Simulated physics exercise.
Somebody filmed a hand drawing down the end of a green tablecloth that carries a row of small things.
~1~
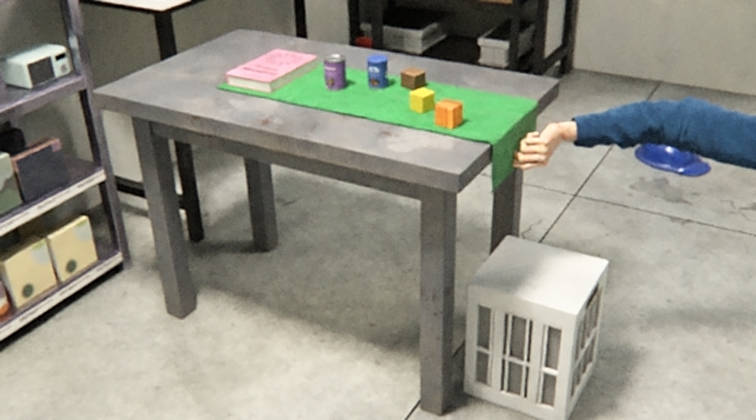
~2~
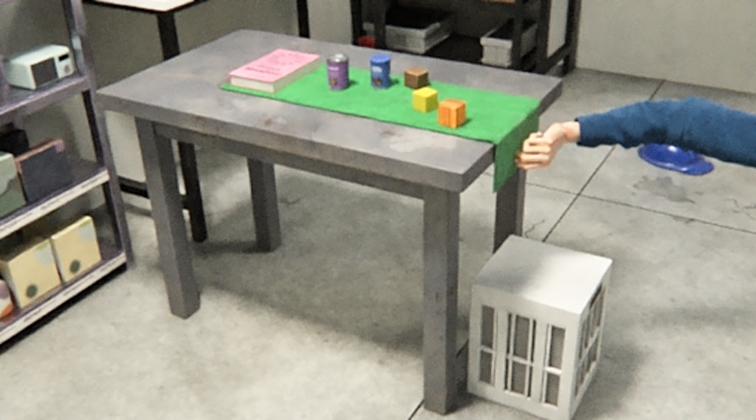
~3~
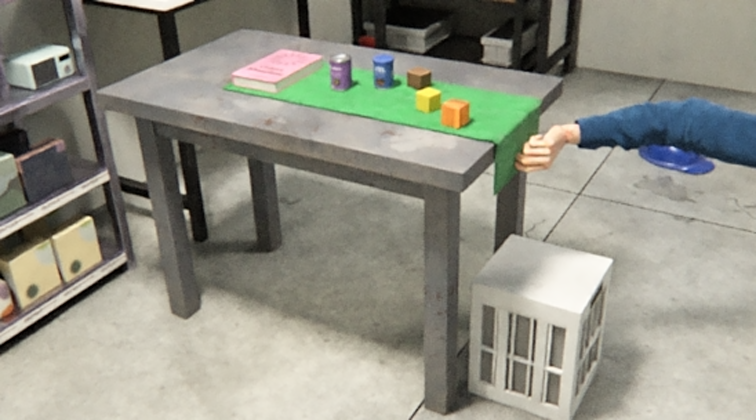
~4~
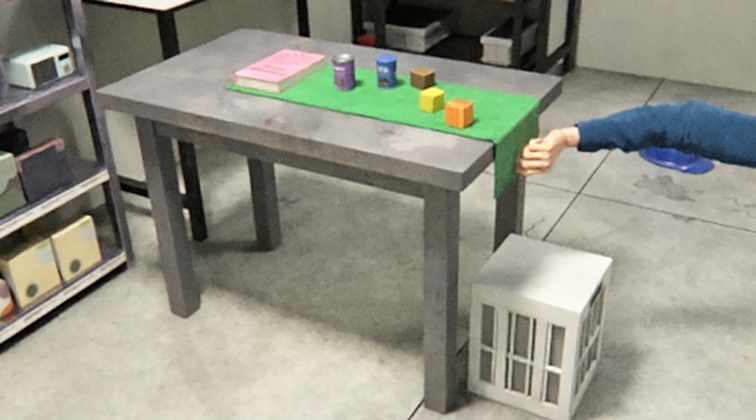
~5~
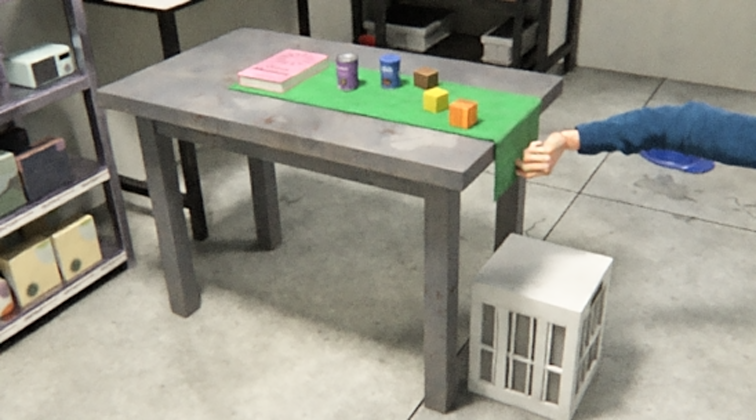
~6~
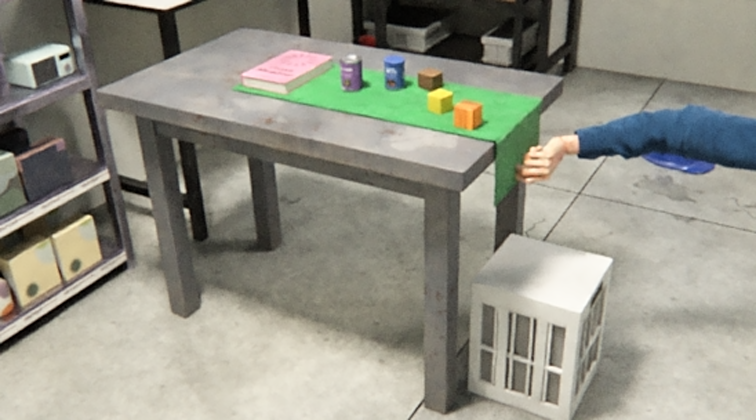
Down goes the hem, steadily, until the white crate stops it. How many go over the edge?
Over the edge go two.
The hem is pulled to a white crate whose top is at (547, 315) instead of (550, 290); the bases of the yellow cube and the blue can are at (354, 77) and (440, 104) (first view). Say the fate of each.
The yellow cube does not fall, the blue can tumbles off.
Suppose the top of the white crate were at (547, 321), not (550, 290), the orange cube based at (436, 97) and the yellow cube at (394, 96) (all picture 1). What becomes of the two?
The orange cube comes down; the yellow cube drops off.
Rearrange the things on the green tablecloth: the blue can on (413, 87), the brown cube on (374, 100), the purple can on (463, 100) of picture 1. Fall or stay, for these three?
The blue can holds on, the brown cube survives, the purple can tumbles off.
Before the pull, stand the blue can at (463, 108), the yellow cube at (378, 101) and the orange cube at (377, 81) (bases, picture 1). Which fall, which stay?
The blue can drops off, the yellow cube keeps its place on top, the orange cube keeps its place on top.
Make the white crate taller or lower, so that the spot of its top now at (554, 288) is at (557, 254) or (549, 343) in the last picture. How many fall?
Then 1 and 4.
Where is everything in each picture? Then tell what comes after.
The first picture shows hem (491, 194); orange cube (449, 103); yellow cube (422, 92); brown cube (413, 71); blue can (377, 58); purple can (334, 58); top of the crate (550, 290).
The second picture shows hem (493, 194); orange cube (452, 103).
The third picture shows hem (493, 196); yellow cube (429, 92).
The fourth picture shows hem (493, 200); brown cube (423, 71); top of the crate (553, 288).
The fifth picture shows hem (493, 203); blue can (390, 58).
The sixth picture shows hem (494, 208); orange cube (468, 105); yellow cube (441, 93); brown cube (430, 72); blue can (394, 59); purple can (351, 58).
A little later, hem near (516, 205); all still up.
Next, hem near (515, 239); orange cube gone.
Later still, hem on the crate; orange cube and yellow cube gone.
When it is over, hem on the crate; orange cube and yellow cube gone. The workbench loses two.
